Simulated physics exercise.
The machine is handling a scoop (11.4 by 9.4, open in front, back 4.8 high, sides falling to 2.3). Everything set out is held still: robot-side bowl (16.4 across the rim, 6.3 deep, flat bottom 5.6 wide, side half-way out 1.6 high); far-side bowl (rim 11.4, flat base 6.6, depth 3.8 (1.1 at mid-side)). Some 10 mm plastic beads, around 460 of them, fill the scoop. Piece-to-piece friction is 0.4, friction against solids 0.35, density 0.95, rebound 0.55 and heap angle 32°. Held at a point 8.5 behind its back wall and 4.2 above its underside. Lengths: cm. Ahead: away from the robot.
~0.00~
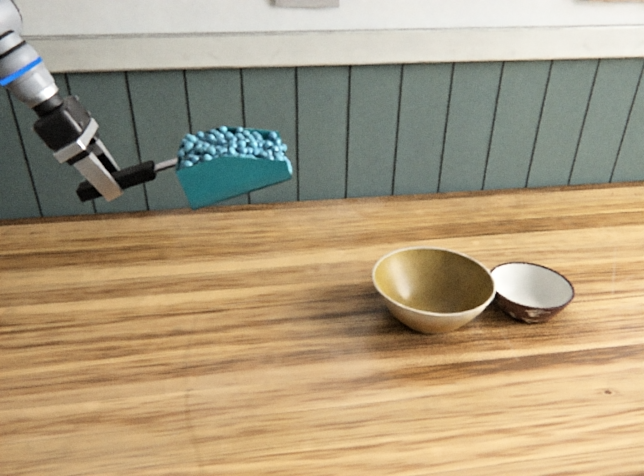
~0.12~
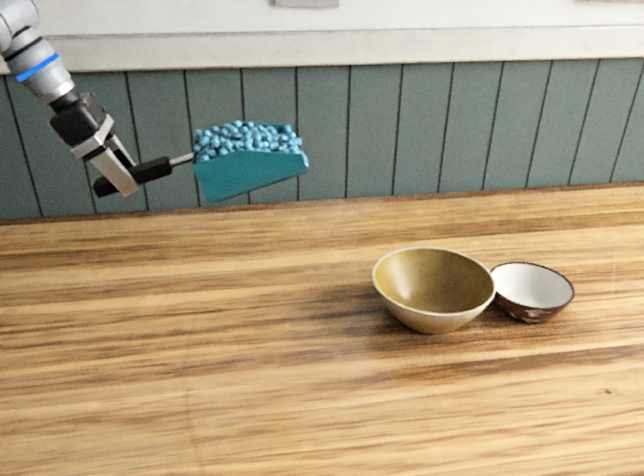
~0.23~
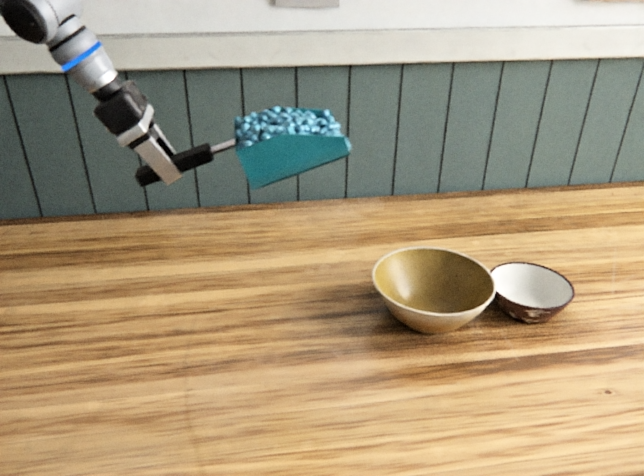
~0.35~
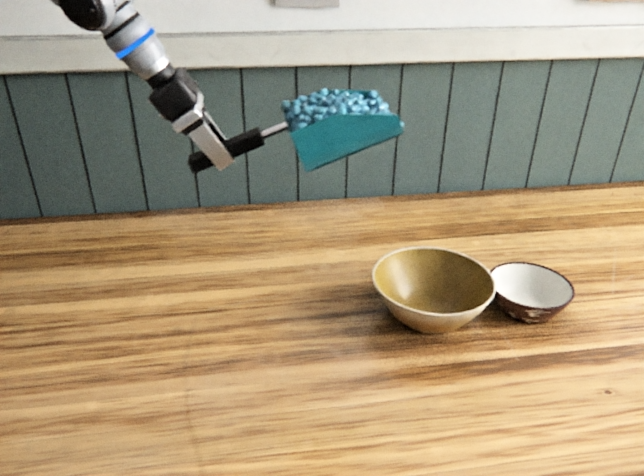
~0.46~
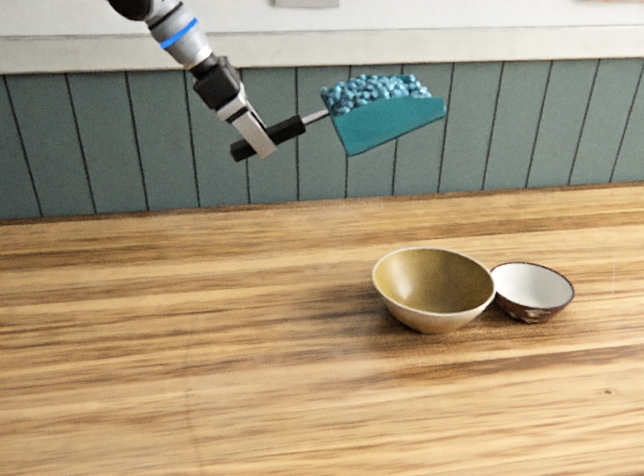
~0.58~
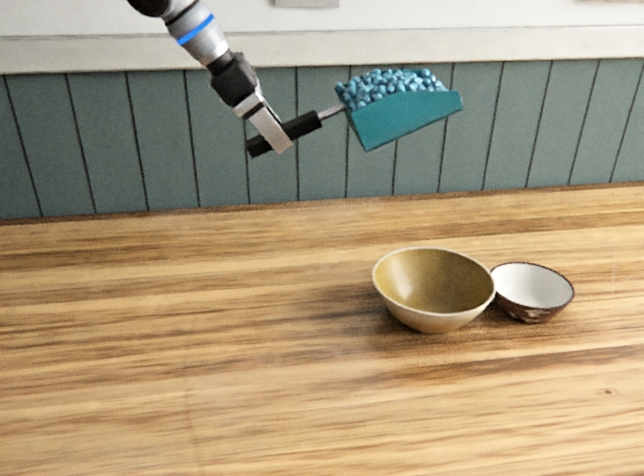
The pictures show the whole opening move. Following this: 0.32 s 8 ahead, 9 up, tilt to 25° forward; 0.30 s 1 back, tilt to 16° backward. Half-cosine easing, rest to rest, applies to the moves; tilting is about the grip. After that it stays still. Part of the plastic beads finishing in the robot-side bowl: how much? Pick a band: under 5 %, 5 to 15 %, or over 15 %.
Under 5 %.
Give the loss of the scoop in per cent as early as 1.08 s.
Around 60 % is out.
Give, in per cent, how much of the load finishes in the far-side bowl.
40 per cent, more or less.
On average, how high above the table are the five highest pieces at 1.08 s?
Some 36 cm.
By 0.83 s, tilted 19° forward, highest piece 34 above the table; 434 on the scoop, 23 in flight or on a rim.
By 1.08 s, tilted 1° backward, highest piece 36 above the table; 186 on the scoop, 103 in the far-side bowl, 14 on the table or floor, 5 in the robot-side bowl, 149 in flight or on a rim.
By 1.40 s, tilted 16° backward, highest piece 40 above the table; 168 in the far-side bowl, 140 on the scoop, 84 on the table or floor, 4 in the robot-side bowl, 61 in flight or on a rim.
By 2.45 s, tilted 16° backward, highest piece 40 above the table; 188 in the far-side bowl, 140 on the scoop, 124 on the table or floor, 5 in the robot-side bowl.
Final count, 188 in the far-side bowl, 140 on the scoop, 124 on the table or floor, 5 in the robot-side bowl. That is 1 % in the robot-side bowl.
